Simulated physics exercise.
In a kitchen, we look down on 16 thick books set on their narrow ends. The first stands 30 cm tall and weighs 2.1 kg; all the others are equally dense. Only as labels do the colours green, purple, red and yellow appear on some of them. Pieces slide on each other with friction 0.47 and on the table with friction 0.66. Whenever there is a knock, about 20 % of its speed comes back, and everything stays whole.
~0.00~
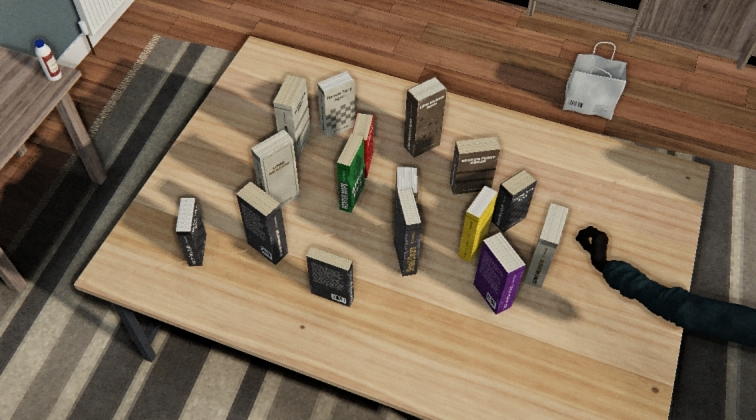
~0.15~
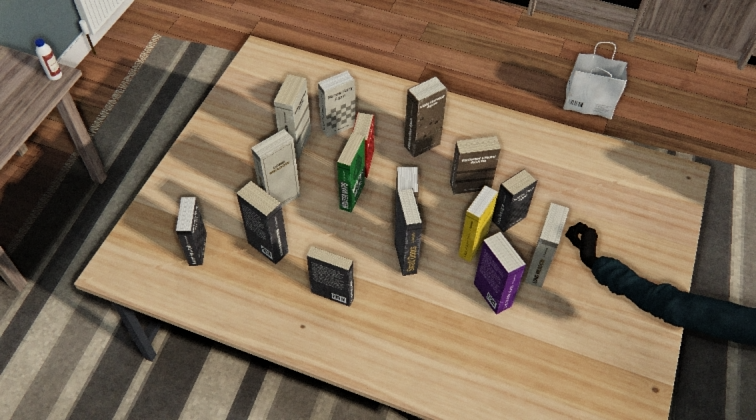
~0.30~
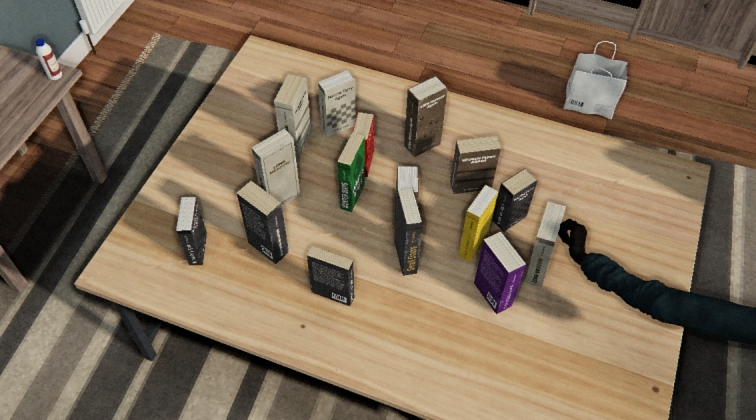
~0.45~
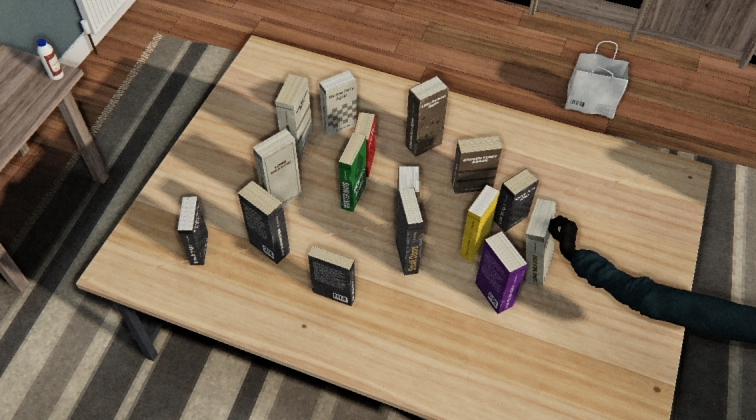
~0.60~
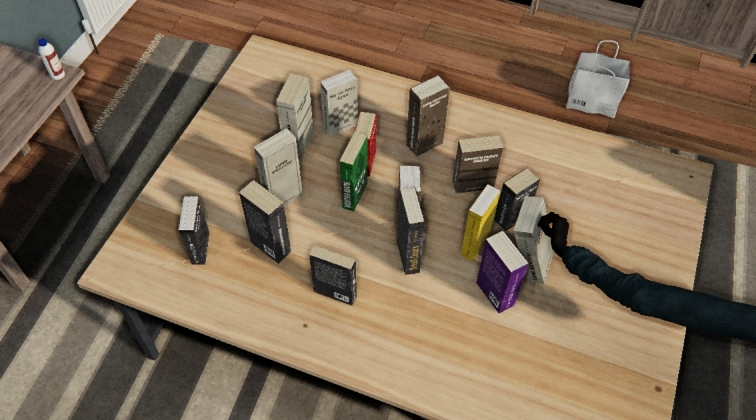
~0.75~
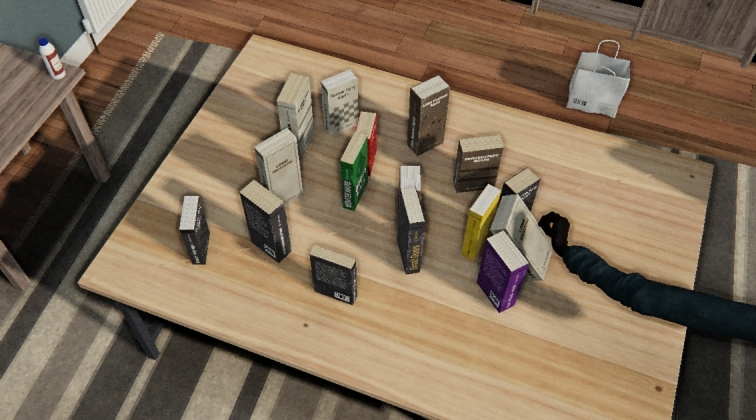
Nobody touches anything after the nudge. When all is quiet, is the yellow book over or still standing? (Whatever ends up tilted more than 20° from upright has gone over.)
Most likely it succumbs along the way.
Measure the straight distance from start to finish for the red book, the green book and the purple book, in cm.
Net displacement, roughly: Red ~ 0 cm, green ~ 20 cm, purple ~ 0 cm.
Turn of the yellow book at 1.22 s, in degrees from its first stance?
Tilt: Approx. 70°.
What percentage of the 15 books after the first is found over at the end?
That comes to around 20 percent.
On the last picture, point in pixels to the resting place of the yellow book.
In the final view it ends up around pixel (434, 225).
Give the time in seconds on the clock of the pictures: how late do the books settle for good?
Close to 3.0 s.
Around 0.94 s, 1 of the 15 other books over; yellow book tipped 27°.
Around 1.22 s, 2 of the 15 other books over; yellow book tipped 73°; green book tipped 4°.
Around 1.68 s, 3 of the 15 other books over; yellow book lying flat; green book lying flat.
Finally (3.2 s), 3 of the 15 other books over; yellow book lying flat; green book lying flat; purple book unmoved. Twelve left standing. Seen by the last camera, middles, yellow book near (434, 225), green book near (316, 173).
